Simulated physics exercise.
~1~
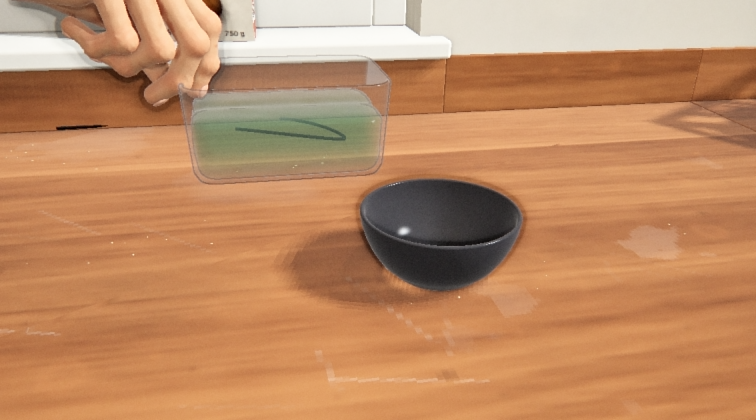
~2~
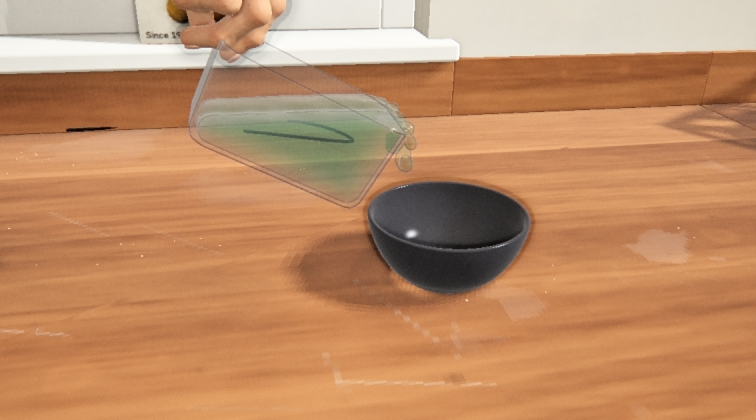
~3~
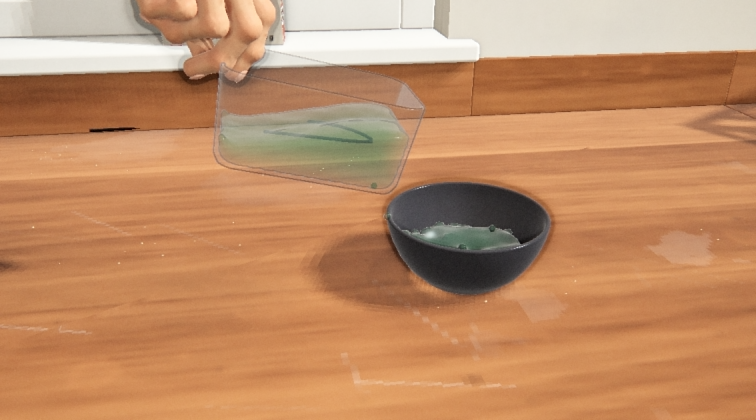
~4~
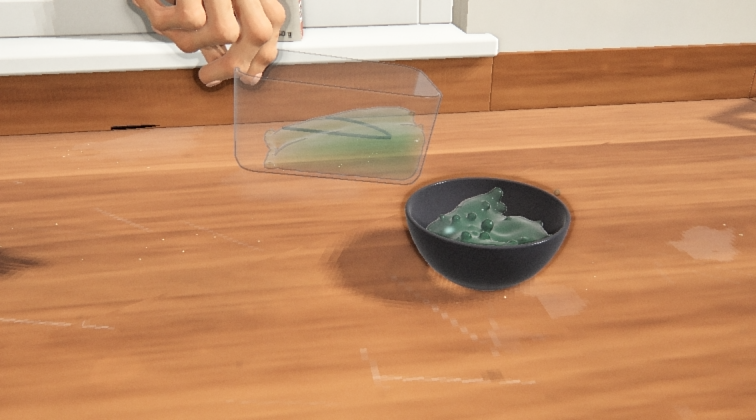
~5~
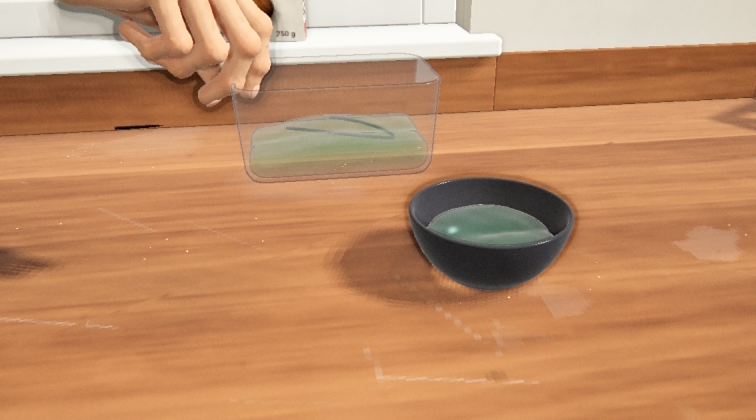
On a wooden worktop, a hand holds a clear rectangular container of greenish liquid beside an empty dark bowl, tips it toward the bowl, eases back, tips again and levels it, leaving the bowl partly filled and some liquid still in the container.
